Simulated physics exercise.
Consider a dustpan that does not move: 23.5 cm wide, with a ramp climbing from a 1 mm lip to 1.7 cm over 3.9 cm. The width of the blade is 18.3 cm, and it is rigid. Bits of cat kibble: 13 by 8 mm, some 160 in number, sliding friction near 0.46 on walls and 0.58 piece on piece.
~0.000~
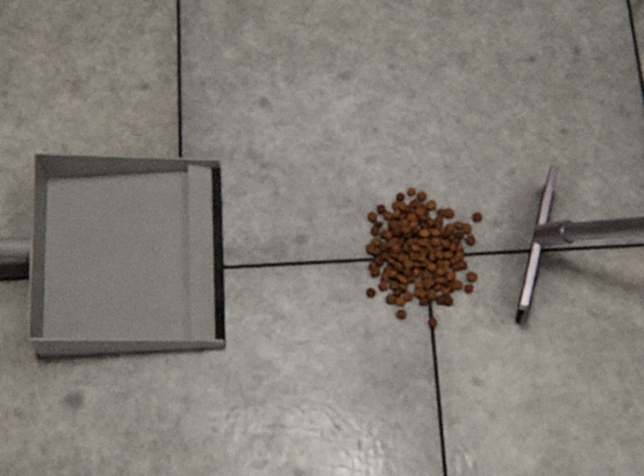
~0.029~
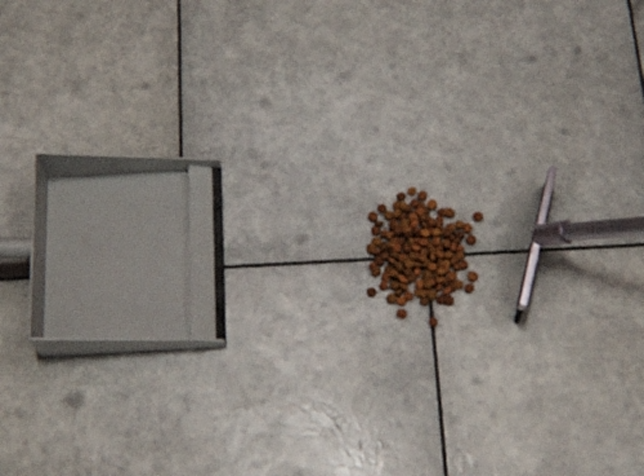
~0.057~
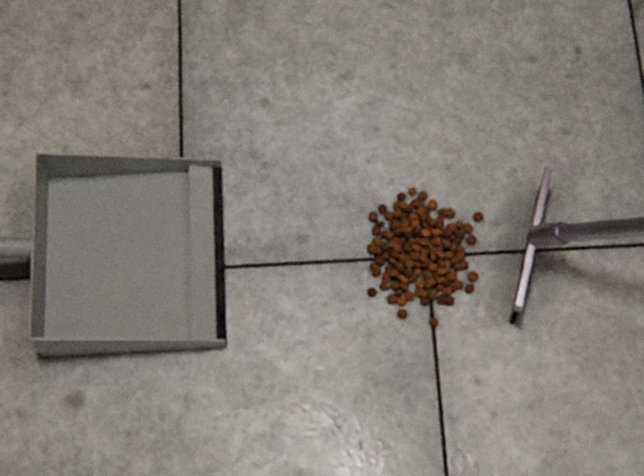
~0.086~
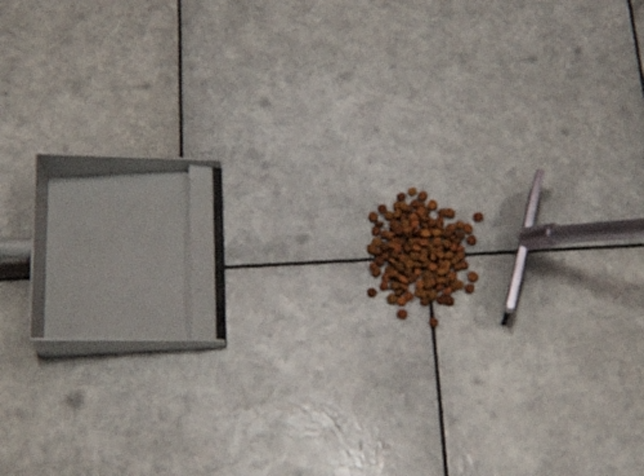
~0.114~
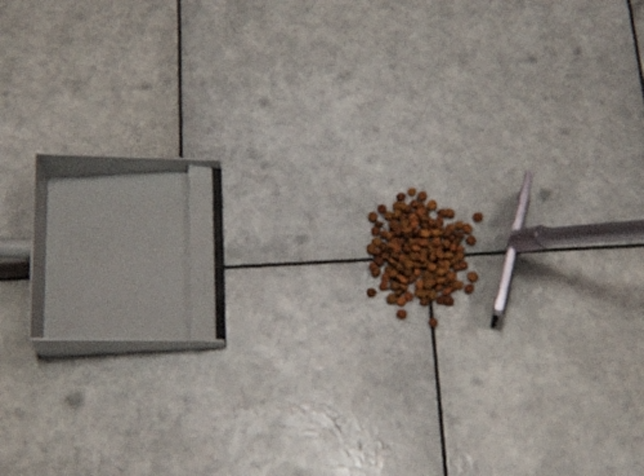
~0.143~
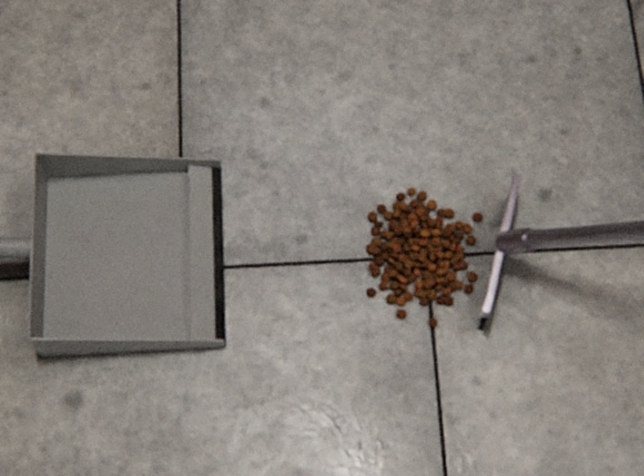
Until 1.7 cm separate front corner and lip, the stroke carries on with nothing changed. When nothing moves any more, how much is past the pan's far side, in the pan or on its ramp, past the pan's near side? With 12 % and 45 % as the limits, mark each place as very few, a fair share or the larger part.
My call: Past the pan's far side: Very few; in the pan or on its ramp: Very few; past the pan's near side: Very few.
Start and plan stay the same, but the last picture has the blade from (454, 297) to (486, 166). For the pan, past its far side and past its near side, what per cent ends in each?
You'd see pan at 25, far at 15 and near at 0.
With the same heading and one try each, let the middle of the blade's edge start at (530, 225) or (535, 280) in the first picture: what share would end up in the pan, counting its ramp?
Close to 5 in a hundred, then close to 0 in a hundred.
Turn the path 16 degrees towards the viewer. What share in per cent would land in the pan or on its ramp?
In that case around 0 per cent.
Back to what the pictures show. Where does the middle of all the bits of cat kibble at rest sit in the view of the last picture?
Roughly (255, 252).
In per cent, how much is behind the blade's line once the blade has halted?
Near 30 percent, give or take.
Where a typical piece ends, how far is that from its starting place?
I'd put it near 20 cm.
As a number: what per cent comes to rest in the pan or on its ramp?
Near 0 in every hundred.
After 0.43 s, middle of the blade 19 cm from the lip; 0 % over the lip, far side 0 %, near side 0 %.
After 0.63 s, middle of the blade 10 cm from the lip; 0 % over the lip, far side 0 %, near side 0 %.
Then, at 0.94 s, middle of the blade 4 cm from the lip; 0 % over the lip, far side 0 %, near side 5 %.
In the end, at 1.4 s, far side 0 %, pan 0 %, near side 5 %, in front of the lip or behind the blade 95 %.
